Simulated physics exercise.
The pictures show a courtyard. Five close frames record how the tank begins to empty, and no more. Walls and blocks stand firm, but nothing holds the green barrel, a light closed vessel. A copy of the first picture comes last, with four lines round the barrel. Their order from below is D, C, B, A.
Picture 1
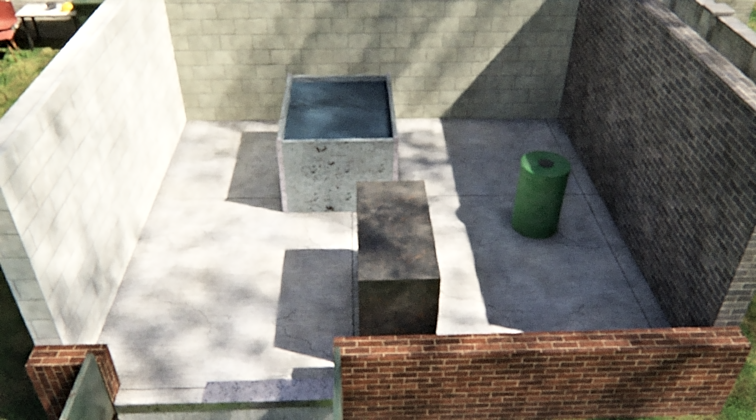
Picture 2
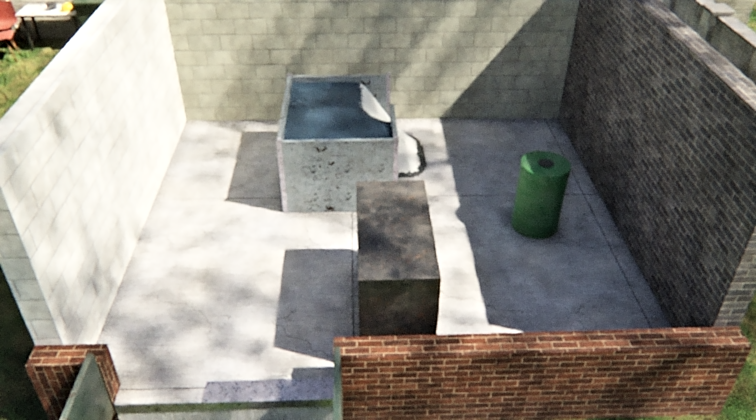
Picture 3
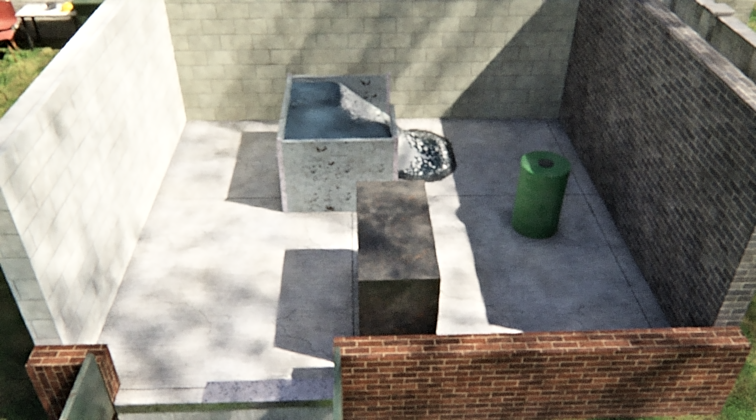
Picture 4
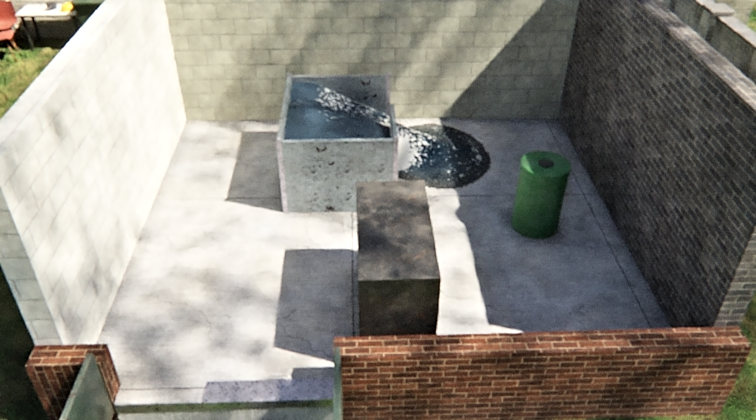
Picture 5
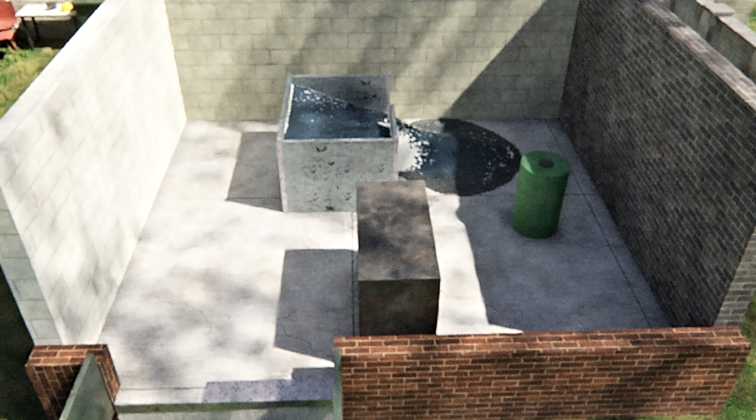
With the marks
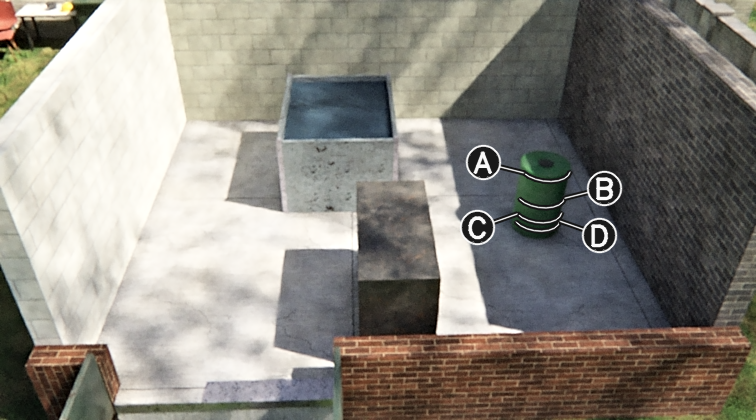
Water in a full concrete tank stirs at its right side and begins pouring over onto the pale courtyard floor. A splashing stream spreads into a dark, rounded puddle that widens rightward, nearing the upright green barrel, while the barrel and the dark block in front stay still.
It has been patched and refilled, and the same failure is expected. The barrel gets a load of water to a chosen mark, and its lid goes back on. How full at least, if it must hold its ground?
The limit is B.
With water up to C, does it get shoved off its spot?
Yes, it does.
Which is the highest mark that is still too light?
That is mark C.
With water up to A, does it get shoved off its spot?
No, not at all.
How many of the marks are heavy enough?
Two of them.
On the marked copy, A at (550, 181); B at (546, 207); C at (543, 222); D at (541, 231); from the bottom up D, C, B, A.
If A is chosen, it does not move.
If B is chosen, it shifts by a finger or two and stays.
If C is chosen, it is pushed about its own width away.
If D is chosen, it is pushed about twice its own width away.
